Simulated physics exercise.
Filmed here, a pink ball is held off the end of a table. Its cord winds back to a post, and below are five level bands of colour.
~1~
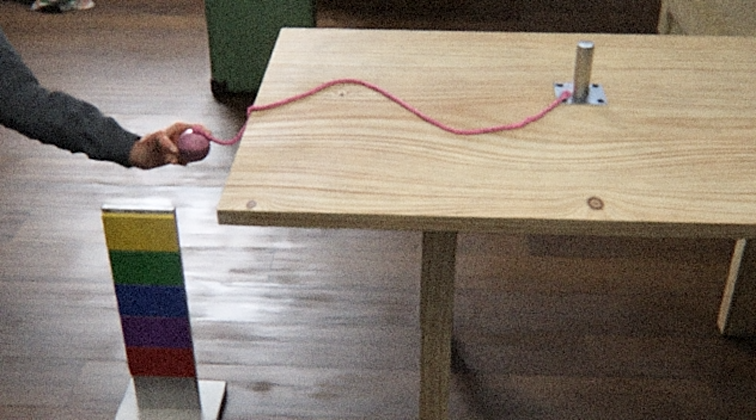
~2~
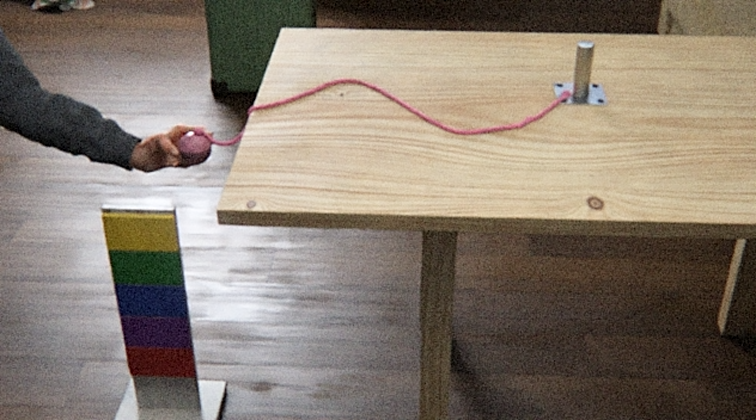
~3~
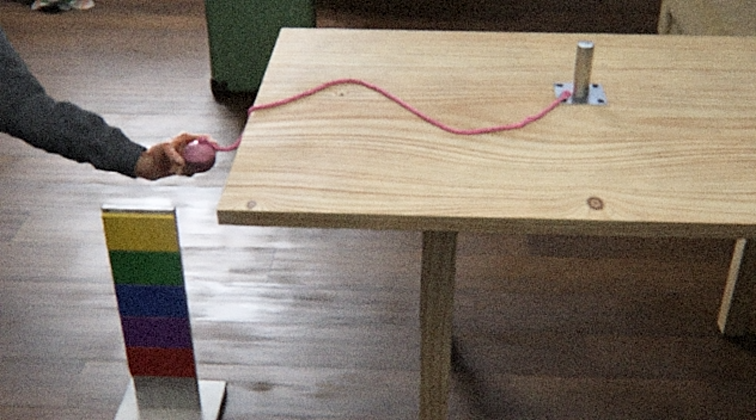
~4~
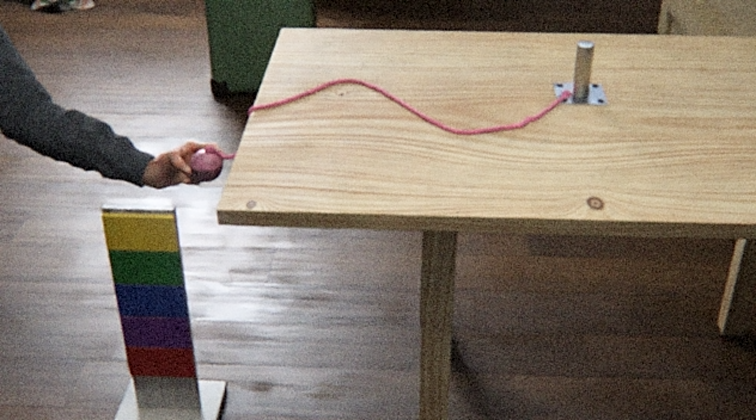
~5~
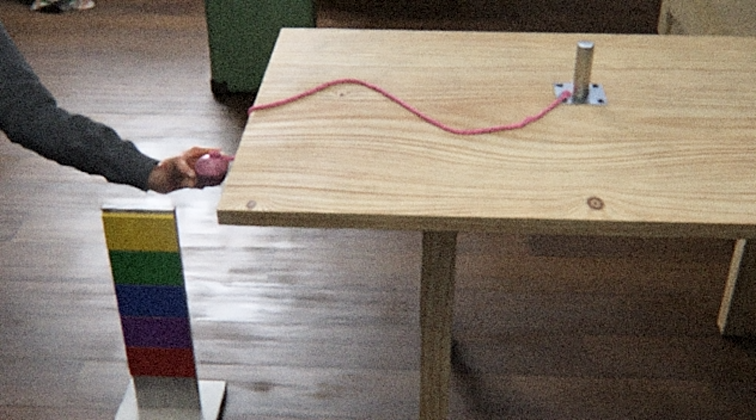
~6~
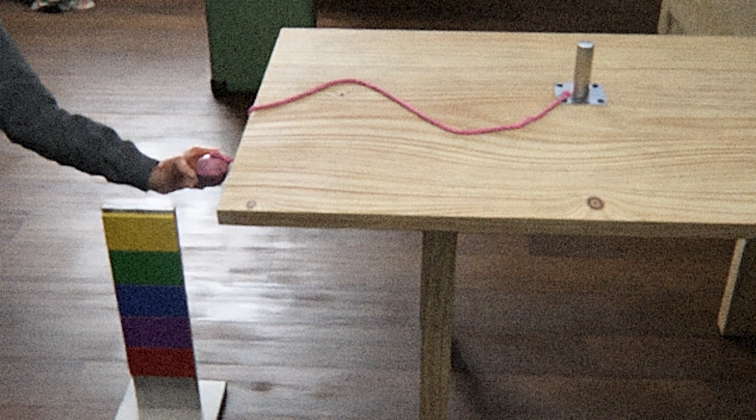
We see a hand holding a pink ball off the left end of a wooden table, its cord winding back to a metal post, as the hand moves the ball slightly right and down above a colour-banded upright.
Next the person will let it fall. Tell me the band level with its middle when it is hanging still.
That is the blue band.
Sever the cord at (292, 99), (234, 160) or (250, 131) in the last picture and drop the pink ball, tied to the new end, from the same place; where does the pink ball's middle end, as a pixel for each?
Try by try: (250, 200), (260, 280) and (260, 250).
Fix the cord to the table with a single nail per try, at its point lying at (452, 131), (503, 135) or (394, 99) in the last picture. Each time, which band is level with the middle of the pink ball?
Going through them one at a time, the answers are green; green; yellow.
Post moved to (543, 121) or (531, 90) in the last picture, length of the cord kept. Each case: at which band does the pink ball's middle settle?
Going case by case, it's purple and then purple.
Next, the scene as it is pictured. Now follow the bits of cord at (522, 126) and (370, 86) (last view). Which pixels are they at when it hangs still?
One ends up around (469, 99), the other around (271, 109).
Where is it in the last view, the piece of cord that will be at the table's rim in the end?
Roughly (354, 81).
Soon after, ball near (260, 284); level with blue.
Then, ball near (266, 296); level with blue.
At rest, ball near (263, 298); level with blue. The cord holds its middle at blue.
